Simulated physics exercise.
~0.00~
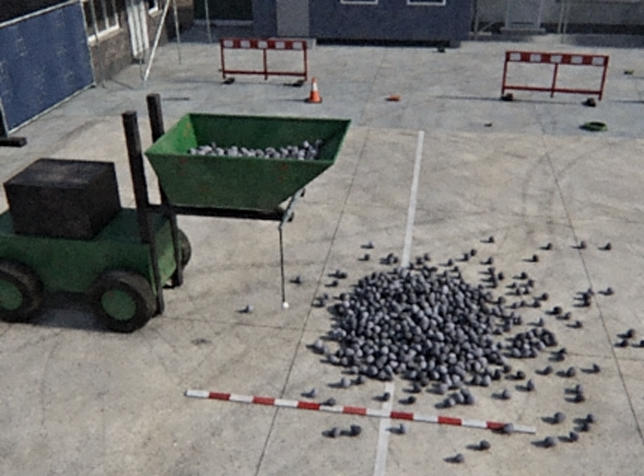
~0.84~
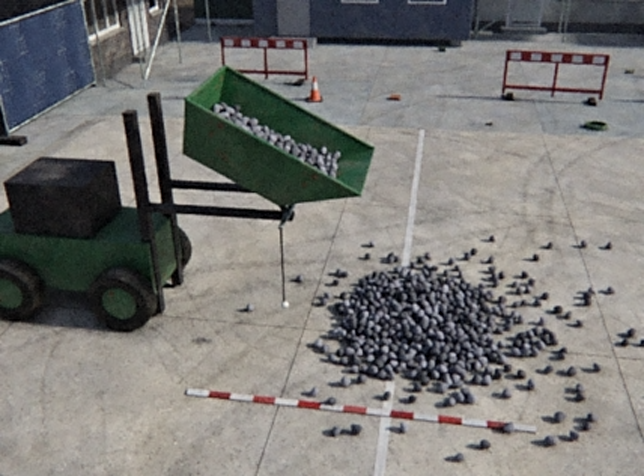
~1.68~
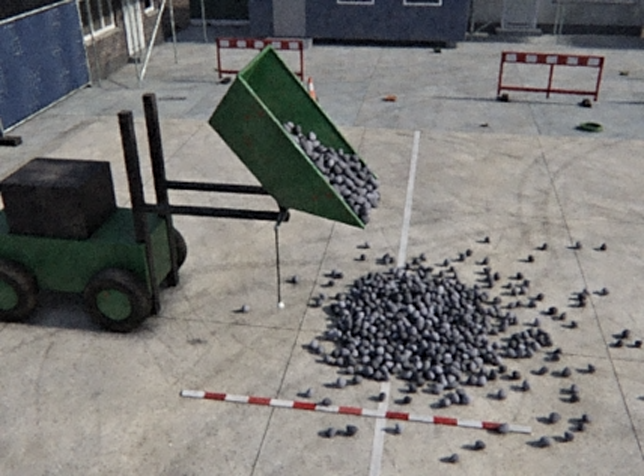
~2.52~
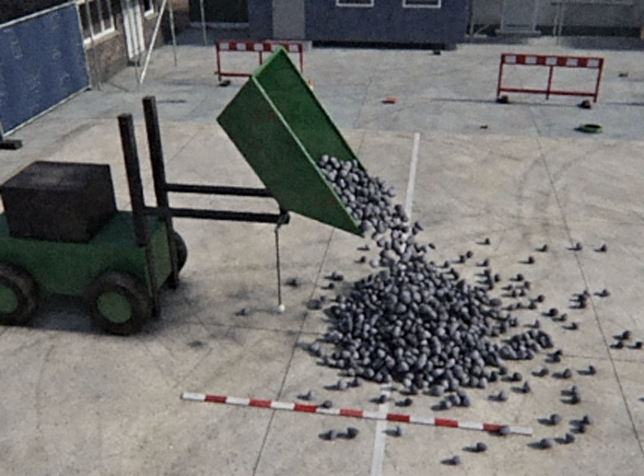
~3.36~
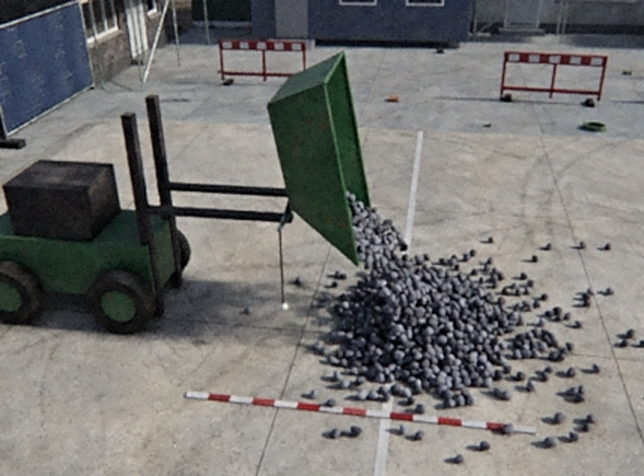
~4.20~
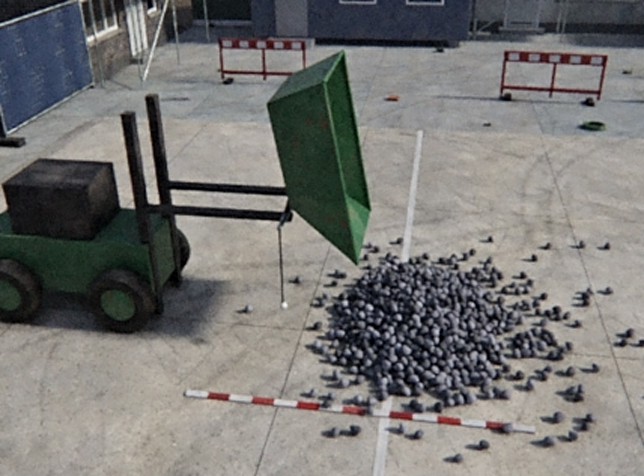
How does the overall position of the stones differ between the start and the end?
At the start some of the stones are up in the skip and the rest lie in a heap on the ground. At the end they all lie on the ground, so the stones as a whole sit lower and a little farther to the right.
